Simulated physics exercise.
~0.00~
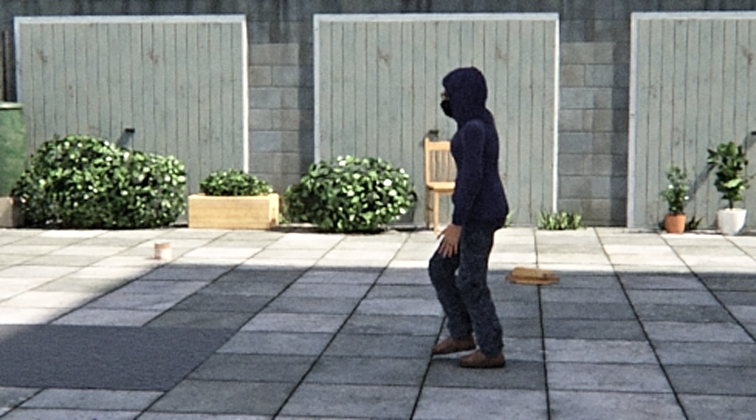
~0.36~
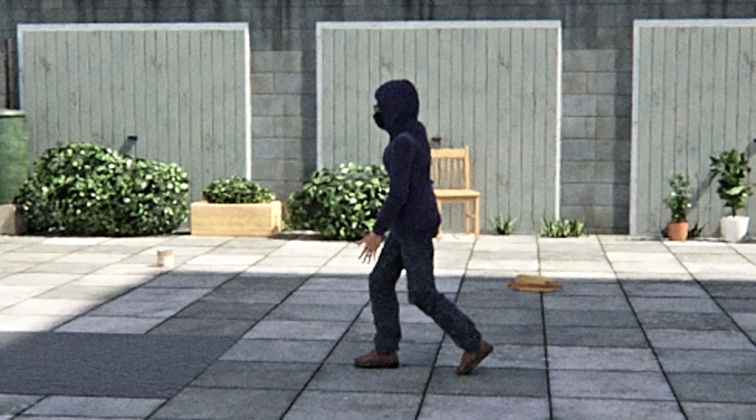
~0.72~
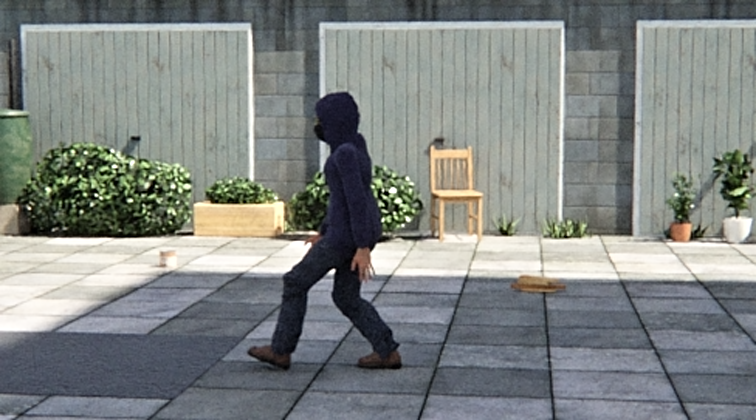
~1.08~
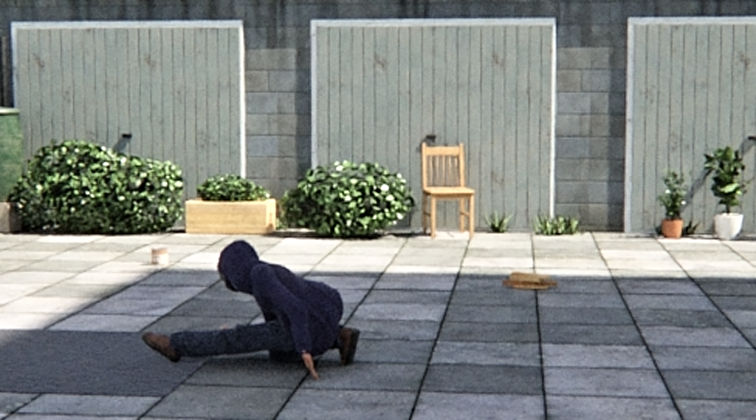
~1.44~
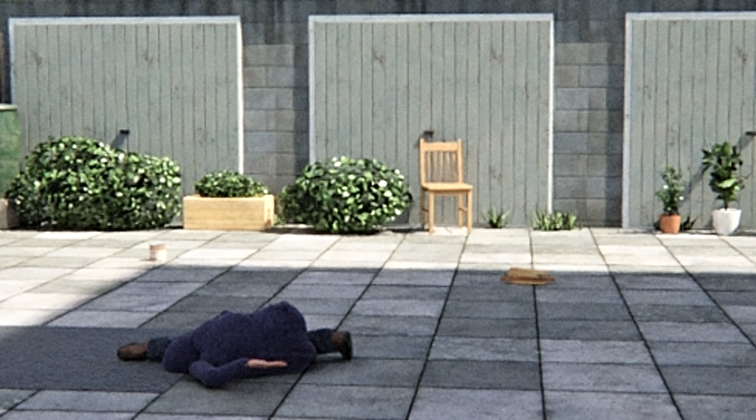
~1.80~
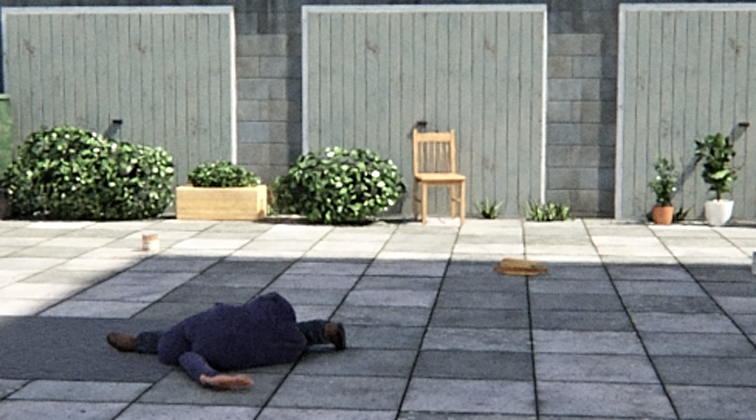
Hooded person in dark clothes walking left across a paved yard, dropping low with one leg outstretched, and ending lying down, chest short of the dark mat.
